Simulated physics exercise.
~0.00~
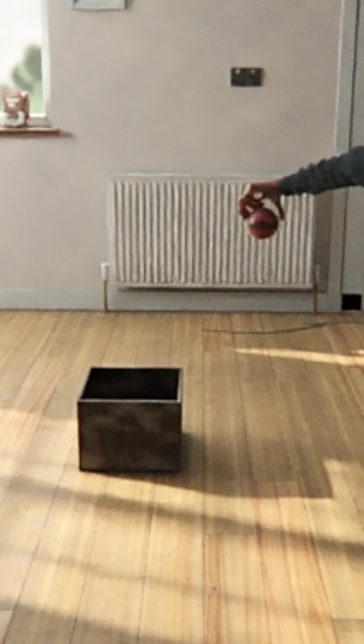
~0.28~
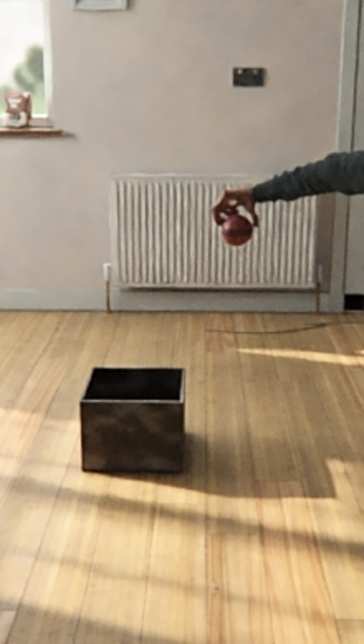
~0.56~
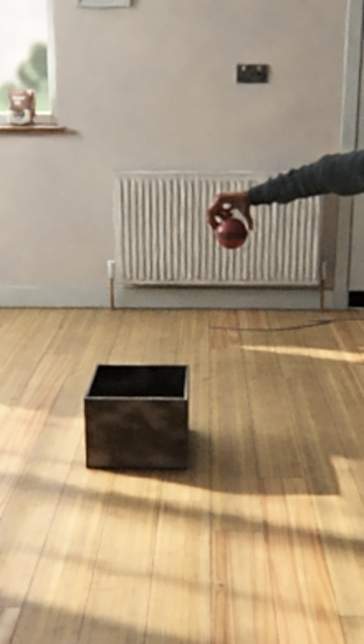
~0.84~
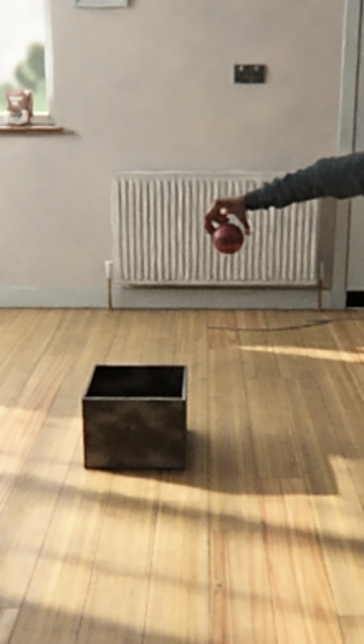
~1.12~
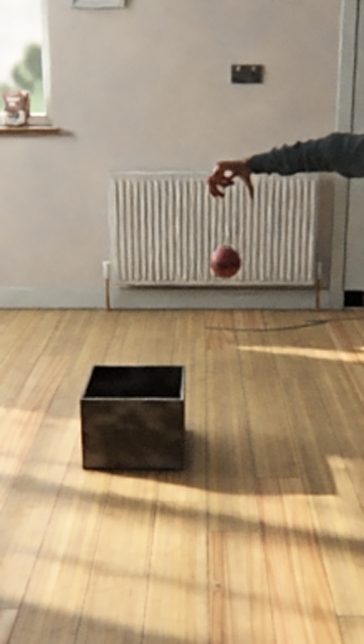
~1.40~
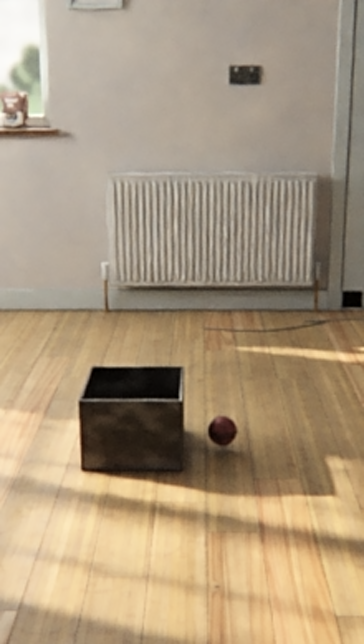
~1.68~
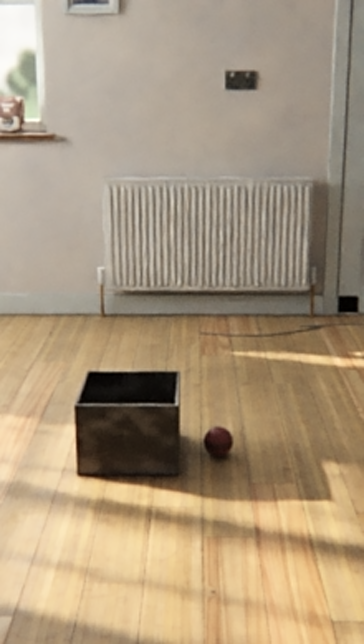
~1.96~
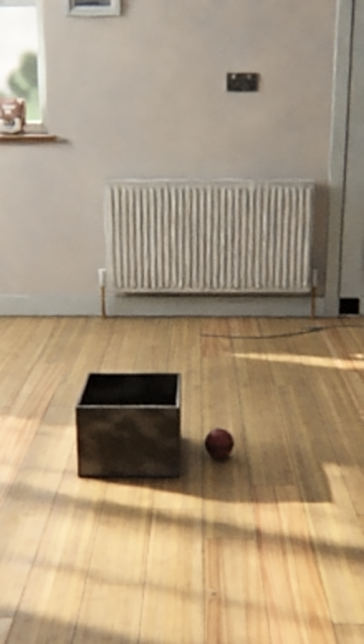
A red ball hangs from the fingers of a hand reaching in from the right, seen from the front by a slightly swaying camera in a sunlit room. An open dark box sits on the pale wooden floor, left of centre, with a white radiator on the grey wall behind and a window at the upper left. The arm carries the ball left, then holds it a little to the right of the box. The fingers open, the ball drops, and the arm leaves the view. The ball misses the box and ends up on the floor just to its right.
